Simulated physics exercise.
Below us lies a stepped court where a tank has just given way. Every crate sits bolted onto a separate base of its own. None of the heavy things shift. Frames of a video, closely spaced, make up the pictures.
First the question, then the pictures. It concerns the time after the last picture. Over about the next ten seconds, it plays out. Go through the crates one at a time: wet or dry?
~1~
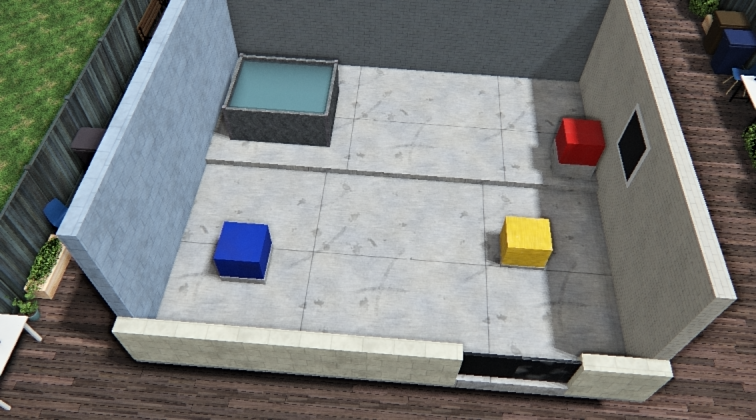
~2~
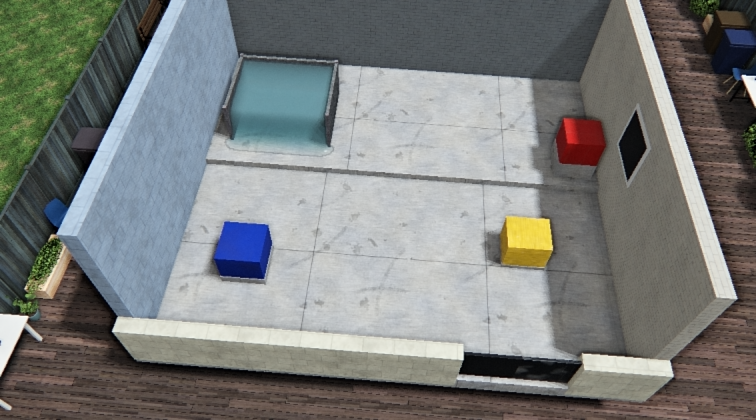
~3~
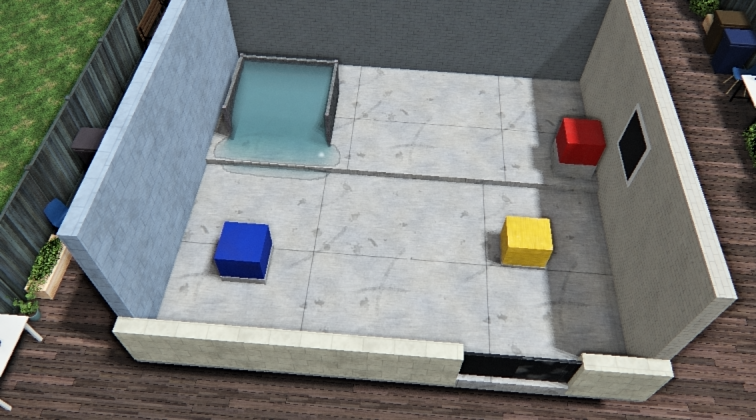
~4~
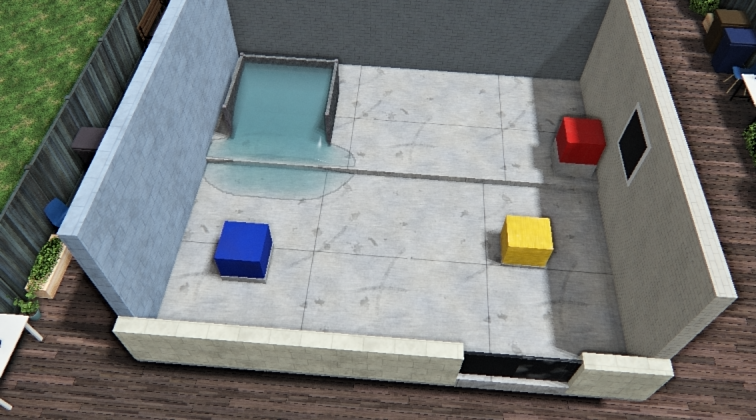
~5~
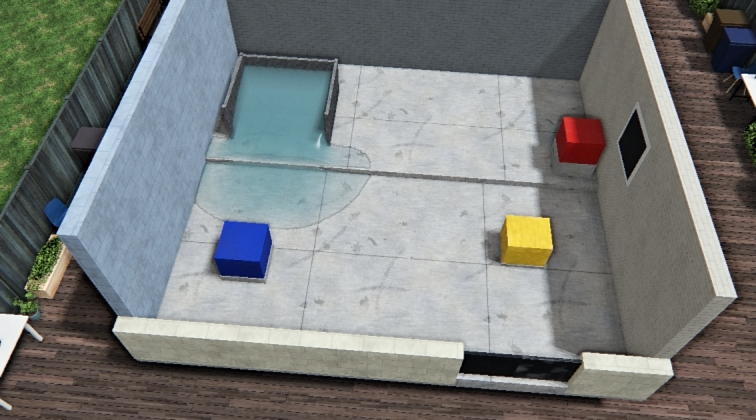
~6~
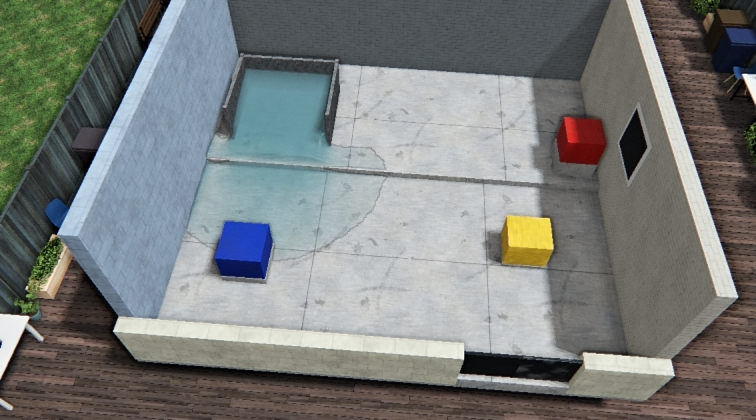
In order: The blue crate is touched by water; the yellow crate is touched by water; the red crate remains untouched by water.
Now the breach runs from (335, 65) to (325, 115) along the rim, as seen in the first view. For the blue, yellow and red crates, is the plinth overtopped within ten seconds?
I'd say the blue crate stays clear, while the yellow crate is overrun and the red crate stays clear.
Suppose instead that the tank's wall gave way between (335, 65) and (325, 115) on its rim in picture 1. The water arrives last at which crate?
That would be the blue one, reached last.
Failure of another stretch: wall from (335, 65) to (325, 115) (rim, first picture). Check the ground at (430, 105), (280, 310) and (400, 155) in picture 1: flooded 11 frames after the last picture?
Soaked, untouched, soaked.
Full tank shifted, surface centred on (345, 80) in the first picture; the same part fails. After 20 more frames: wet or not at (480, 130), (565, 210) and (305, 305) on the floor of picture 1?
The first spot is not reached, the second not reached, and the third inundated.
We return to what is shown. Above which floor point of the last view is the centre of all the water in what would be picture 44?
That comes out near (415, 261).
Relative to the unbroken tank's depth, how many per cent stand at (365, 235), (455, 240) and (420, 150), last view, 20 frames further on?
Respectively 2, 2 and 0 per cent.
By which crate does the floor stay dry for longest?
The one in red.
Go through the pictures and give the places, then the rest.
The first frame shows still water in the open tank at (283, 87).
In the second frame, water pours out at (279, 132) and has run to (230, 145).
In the third frame, water pours out at (280, 133) and has run to (218, 151).
In the fourth frame, water pours out at (280, 134) and has run to (205, 171).
In the fifth frame, water pours out at (280, 134) and has run to (196, 198).
In the sixth frame, the front is at (280, 256), out from the gap at (280, 135).
A moment on, water covers 30 % of the floor; the blue crate water round its plinth, the yellow crate not reached, the red crate not reached.
Next, water covers 35 % of the floor; the blue crate water round its plinth, the yellow crate not reached, the red crate not reached.
Then, water covers 45 % of the floor; the blue crate water round its plinth, the yellow crate water round its plinth, the red crate not reached.
Later, water covers 60 % of the floor; the blue crate water round its plinth, the yellow crate water round its plinth, the red crate water round its plinth.
In the end, water covers 60 % of the floor; the blue crate was topped, the yellow crate was topped, the red crate stayed above the water.
